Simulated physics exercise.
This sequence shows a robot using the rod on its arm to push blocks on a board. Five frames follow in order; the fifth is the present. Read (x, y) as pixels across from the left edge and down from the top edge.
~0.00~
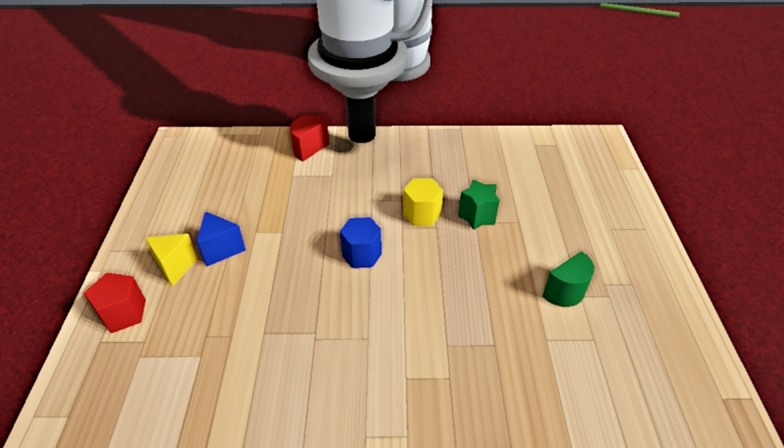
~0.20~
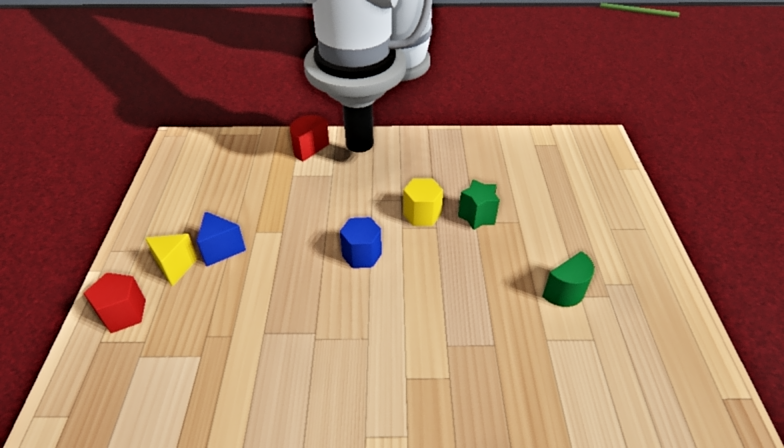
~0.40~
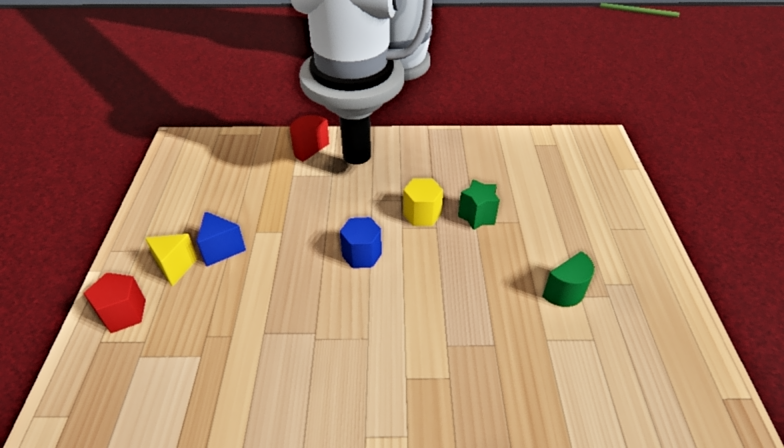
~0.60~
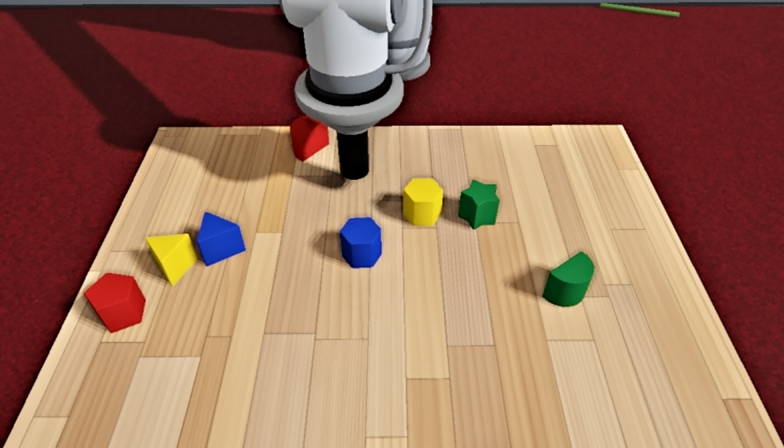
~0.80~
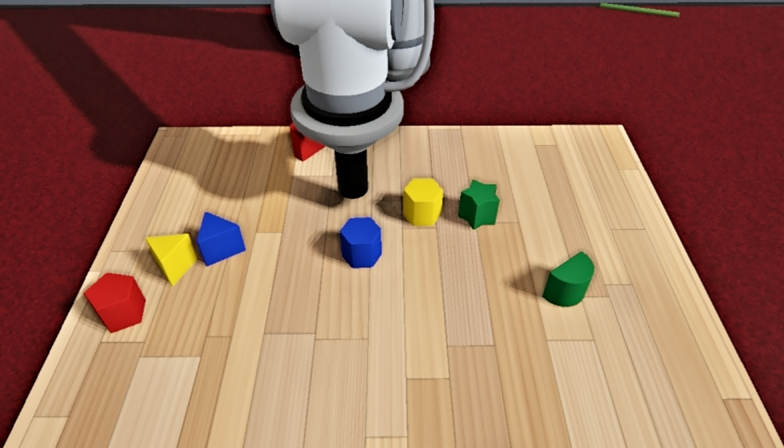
Robot arm lowering its black rod slowly down a wooden board between scattered red, blue, yellow and green blocks, which stay still.
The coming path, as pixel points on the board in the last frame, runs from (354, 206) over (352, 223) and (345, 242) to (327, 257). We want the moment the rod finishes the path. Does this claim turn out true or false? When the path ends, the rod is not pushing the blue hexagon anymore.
Answer: True.
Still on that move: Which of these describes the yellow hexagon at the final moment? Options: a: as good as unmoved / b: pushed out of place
a - as good as unmoved.
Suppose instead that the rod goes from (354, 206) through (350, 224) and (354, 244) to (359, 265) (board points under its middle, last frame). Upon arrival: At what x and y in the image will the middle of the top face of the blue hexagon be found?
Expect it around (378, 263).
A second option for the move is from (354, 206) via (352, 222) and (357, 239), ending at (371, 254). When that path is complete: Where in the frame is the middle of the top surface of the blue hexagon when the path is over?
It is going to be at (377, 257).
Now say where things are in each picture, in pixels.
In the first frame, rod tip at (362, 136); block tops, blue hexagon at (361, 230); yellow hexagon at (423, 189).
In the second frame, rod at (360, 144); blocks unchanged.
In the third frame, rod at (357, 156); blocks unchanged.
In the fourth frame, rod at (355, 171); blocks unchanged.
In the fifth frame, rod at (353, 189); blue hexagon at (361, 230); yellow hexagon at (423, 189).
The first path, step by step. Halfway along, rod at (349, 216); nothing pushed yet.
At the end, rod at (325, 241); blue hexagon at (359, 243), turned 50° anticlockwise; yellow hexagon in place.
